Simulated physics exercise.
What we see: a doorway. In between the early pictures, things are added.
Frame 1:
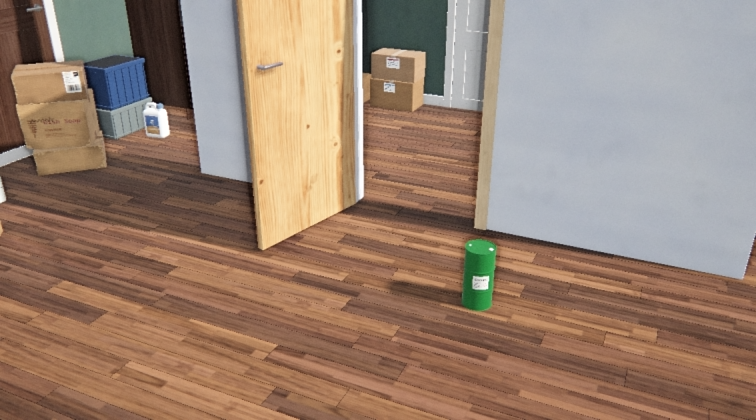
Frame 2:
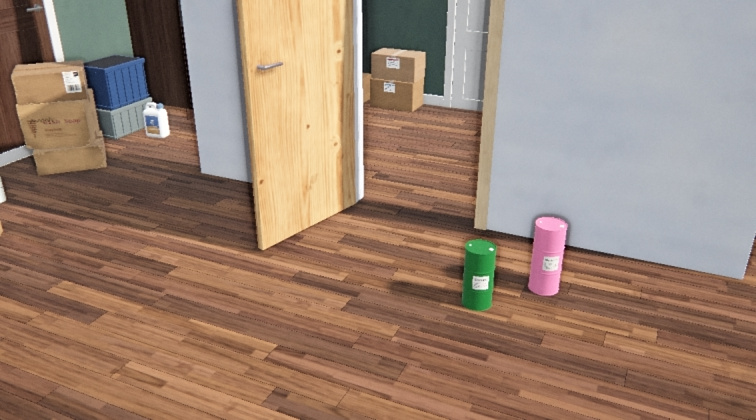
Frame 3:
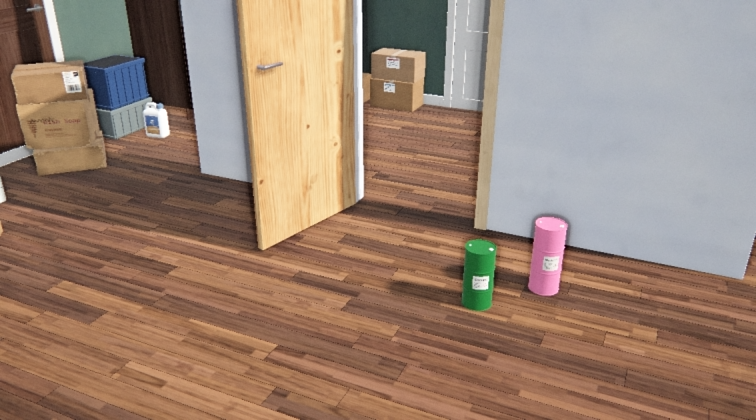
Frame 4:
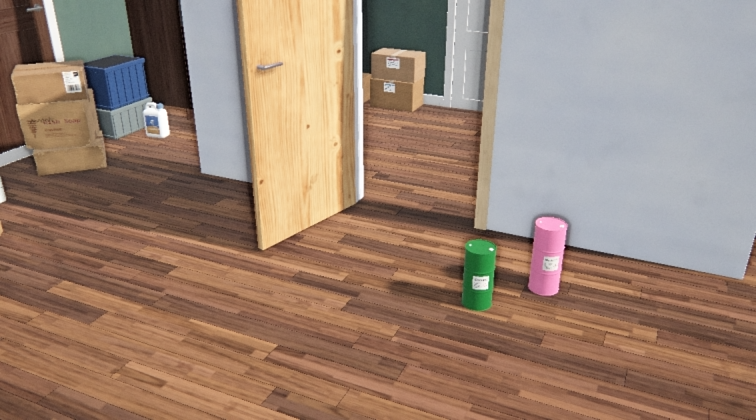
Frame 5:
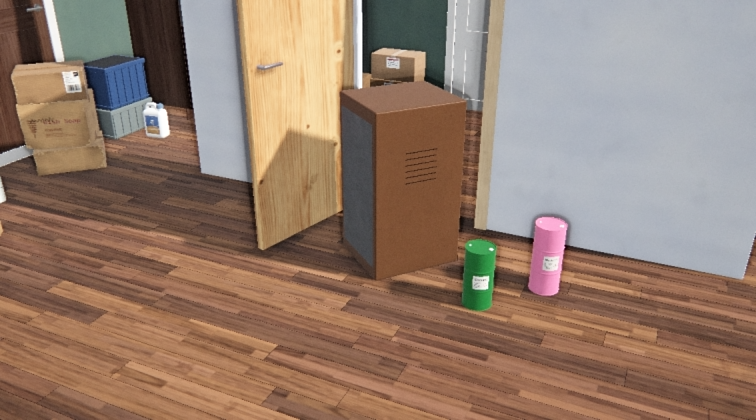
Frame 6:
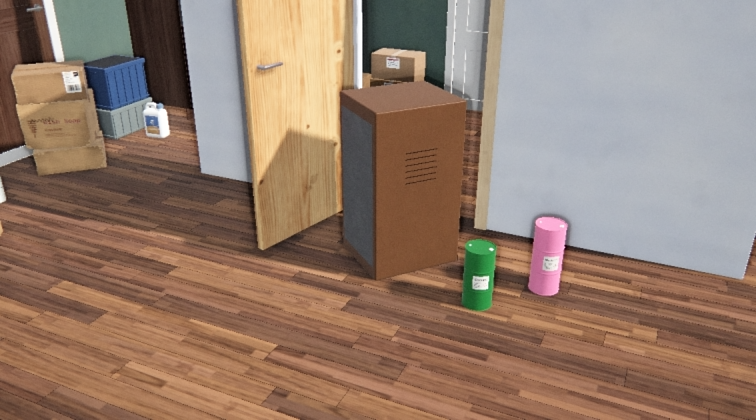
To begin with, a green canister stands alone on the wooden floor near a wide-open door. A pink canister appears to its right, and then a large brown cabinet-like appliance appears in front of the doorway, left of both canisters, while the door and everything else stay still.
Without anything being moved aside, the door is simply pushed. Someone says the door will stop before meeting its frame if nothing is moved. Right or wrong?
Right.
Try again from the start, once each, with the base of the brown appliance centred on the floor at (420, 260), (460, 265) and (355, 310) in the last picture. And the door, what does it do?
1: Stays ajar; 2: Stays ajar; 3: Swings home.
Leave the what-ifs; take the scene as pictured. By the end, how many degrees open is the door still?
Angle: About 70°.
Then, 0.50 s after the last picture, open by 98°.
Then, 0.80 s after the last picture, open by 90°.
Then, 1.00 s after the last picture, open by 82°.
Then, 1.20 s after the last picture, open by 74°.
At rest, open by 72°; all 3 in place. Seen from the same camera at the end, brown appliance near (401, 179).
